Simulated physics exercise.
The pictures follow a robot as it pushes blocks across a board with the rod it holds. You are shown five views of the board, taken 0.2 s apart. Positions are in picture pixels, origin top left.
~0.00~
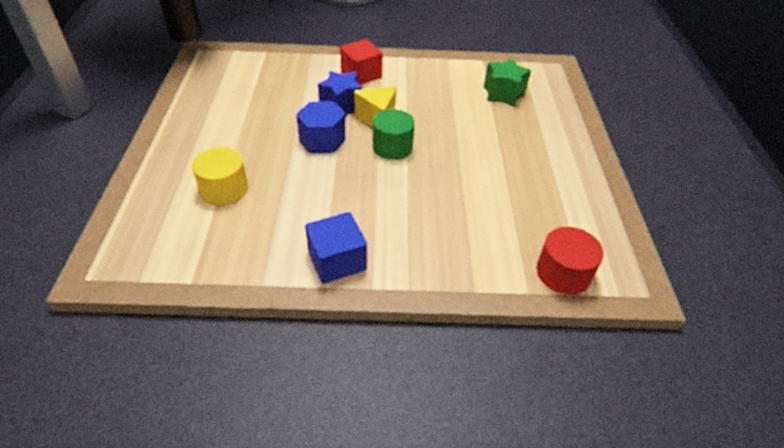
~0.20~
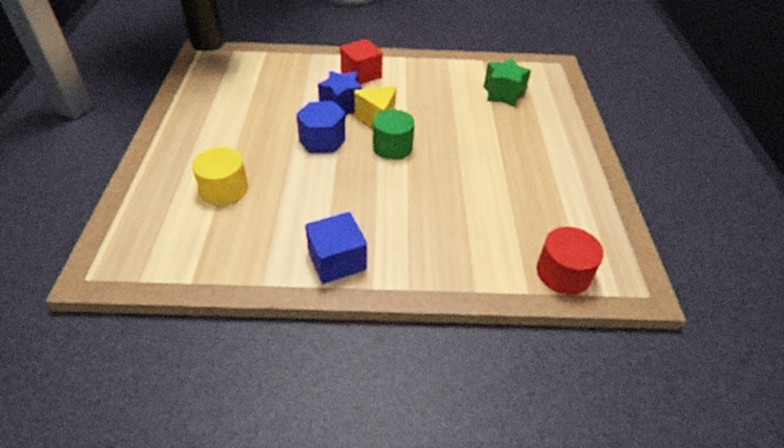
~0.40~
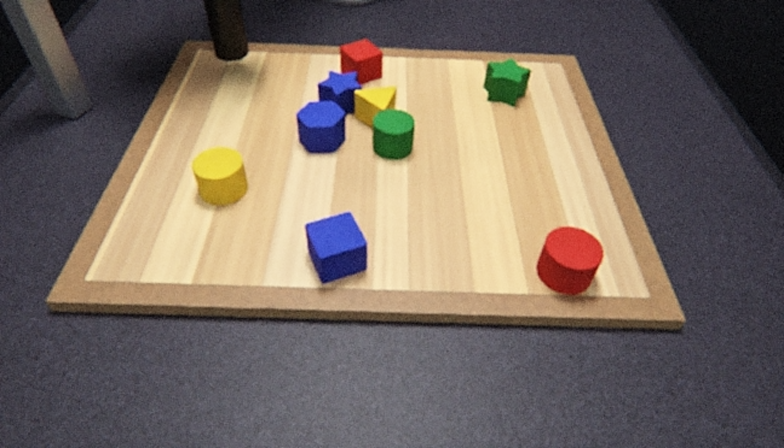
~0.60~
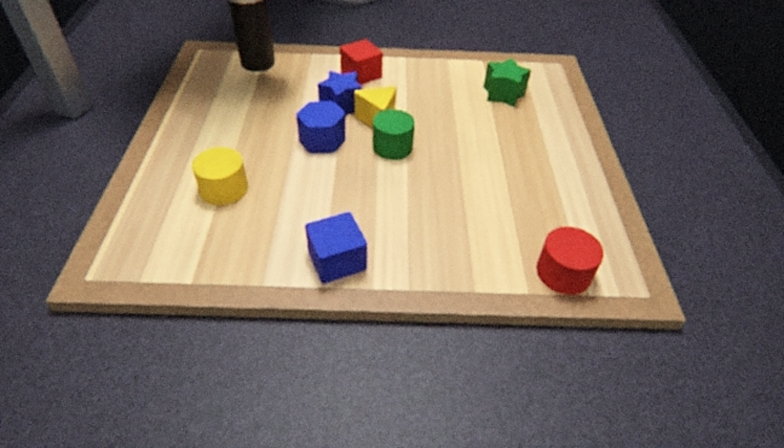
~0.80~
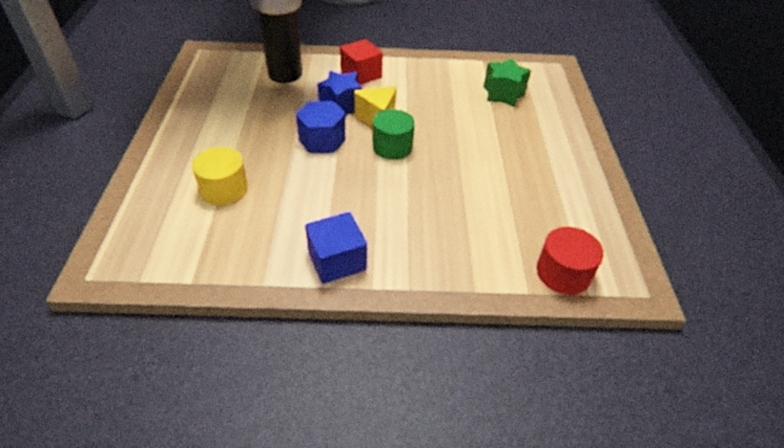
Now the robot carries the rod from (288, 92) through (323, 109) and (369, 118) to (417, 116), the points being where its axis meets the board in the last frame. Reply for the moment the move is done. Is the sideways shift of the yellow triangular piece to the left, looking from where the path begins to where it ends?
The answer is yes.
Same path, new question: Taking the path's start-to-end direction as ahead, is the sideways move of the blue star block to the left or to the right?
Toward the left.
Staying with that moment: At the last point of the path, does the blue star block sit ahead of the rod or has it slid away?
The blue star block won't leave the front of the rod.
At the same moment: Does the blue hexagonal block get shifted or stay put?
Same place.
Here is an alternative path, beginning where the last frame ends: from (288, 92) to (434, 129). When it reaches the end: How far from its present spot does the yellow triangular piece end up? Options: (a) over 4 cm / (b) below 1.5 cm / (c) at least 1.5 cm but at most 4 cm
a (over 4 cm)
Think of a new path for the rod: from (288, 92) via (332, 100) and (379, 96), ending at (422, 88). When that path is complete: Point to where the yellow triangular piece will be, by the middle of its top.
Its top middle: (419, 103).
What follows on the original path. One third of the way, rod at (322, 92); blue star block at (356, 85), turned 20° anticlockwise; yellow triangular piece at (389, 96); green cylinder at (398, 123).
Two thirds of the way, rod at (370, 100); blue star block at (405, 94), turned 20° anticlockwise; yellow triangular piece at (440, 102), turned 15° anticlockwise; green cylinder at (398, 123).
At the end, rod at (418, 98); blue hexagonal block unmoved; blue star block at (453, 94), turned 15° anticlockwise; yellow triangular piece at (488, 104); green cylinder at (398, 123).
